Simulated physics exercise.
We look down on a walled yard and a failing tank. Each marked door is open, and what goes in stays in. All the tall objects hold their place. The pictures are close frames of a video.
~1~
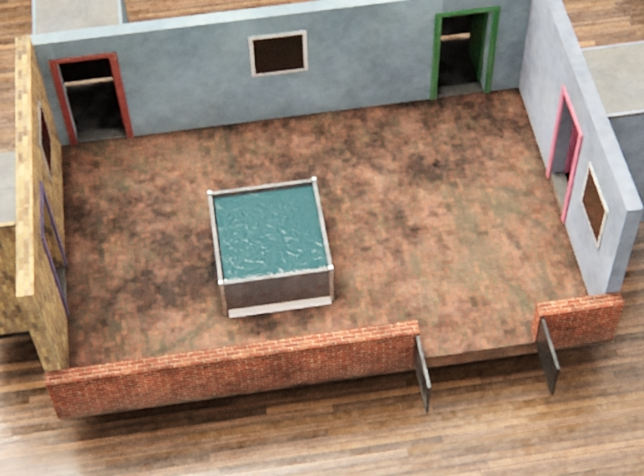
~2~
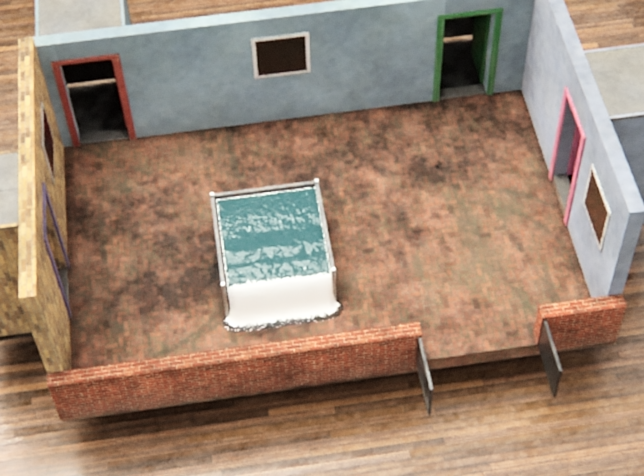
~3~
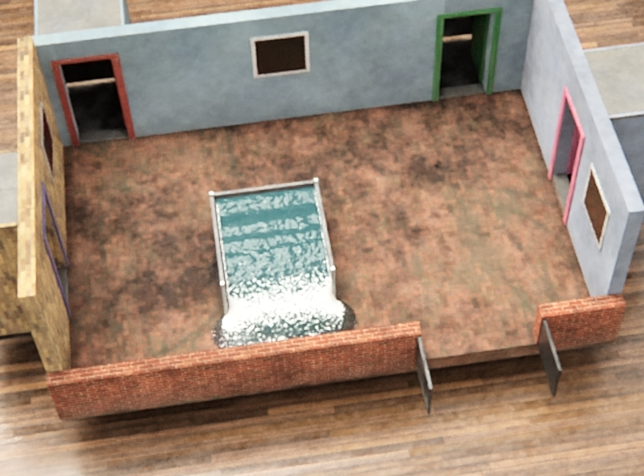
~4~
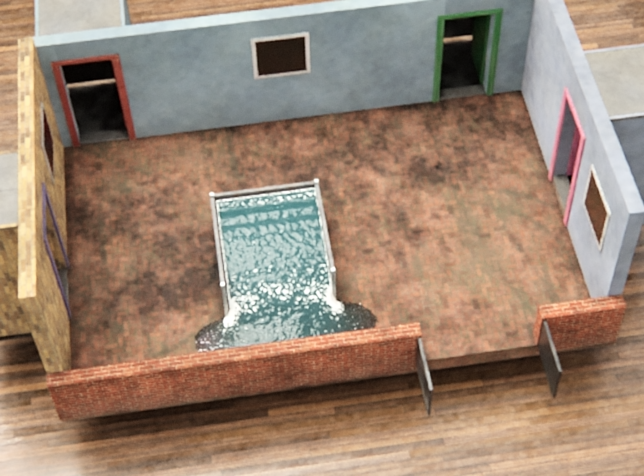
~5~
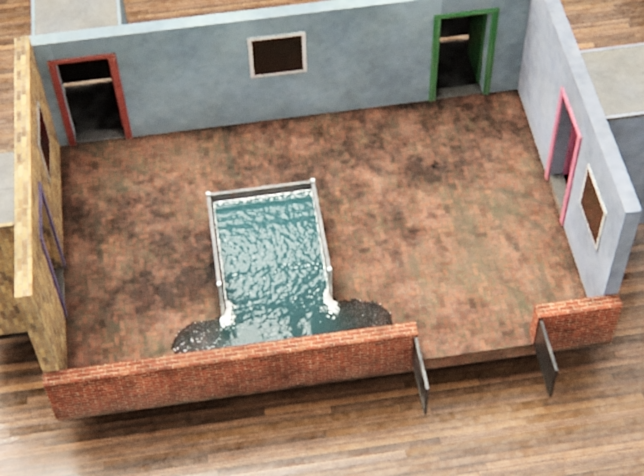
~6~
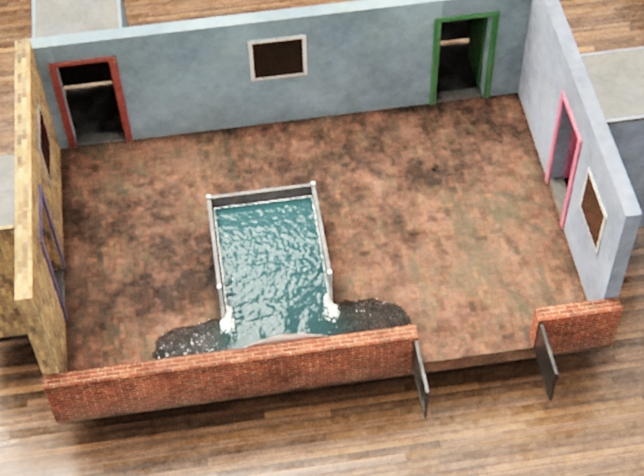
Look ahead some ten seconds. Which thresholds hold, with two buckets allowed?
The pink door stays under that; the blue door takes more than that; the green door takes more than that; the red door takes more than that.
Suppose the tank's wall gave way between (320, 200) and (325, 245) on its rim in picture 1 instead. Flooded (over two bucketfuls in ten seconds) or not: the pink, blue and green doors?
My reading: The pink one goes over; the blue one stays under; the green one lets more in.
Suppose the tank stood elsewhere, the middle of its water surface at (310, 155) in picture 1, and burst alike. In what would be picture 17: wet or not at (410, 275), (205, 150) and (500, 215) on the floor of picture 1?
In turn: Flooded, free of water, no water.
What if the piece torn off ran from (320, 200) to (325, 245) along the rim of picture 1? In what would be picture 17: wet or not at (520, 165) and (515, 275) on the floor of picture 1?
As listed: Wet, flooded.
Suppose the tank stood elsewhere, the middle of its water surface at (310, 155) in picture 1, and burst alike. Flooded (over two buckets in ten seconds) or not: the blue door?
Then: The blue door goes over.
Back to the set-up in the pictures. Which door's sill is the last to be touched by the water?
The green-painted one.
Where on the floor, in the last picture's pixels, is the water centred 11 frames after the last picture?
Around (280, 318).
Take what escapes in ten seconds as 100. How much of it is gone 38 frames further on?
Close to 70 %.
A moment on, water covers 20 % of the floor; the pink door not reached, the blue door not reached, the green door not reached, the red door not reached.
Next, water covers 35 % of the floor; the pink door not reached, the blue door wet at the sill, nothing in, the green door not reached, the red door not reached.
Then, water covers 55 % of the floor; the pink door wet at the sill, nothing in, the blue door over two buckets in, the green door not reached, the red door wet at the sill, nothing in.
Later, water covers 80 % of the floor; the pink door wet at the sill, nothing in, the blue door over two buckets in, the green door over two buckets in, the red door far over two buckets in.
In the end, water covers 100 % of the floor; the pink door wet at the sill, nothing in, the blue door over two buckets in, the green door over two buckets in, the red door far over two buckets in.
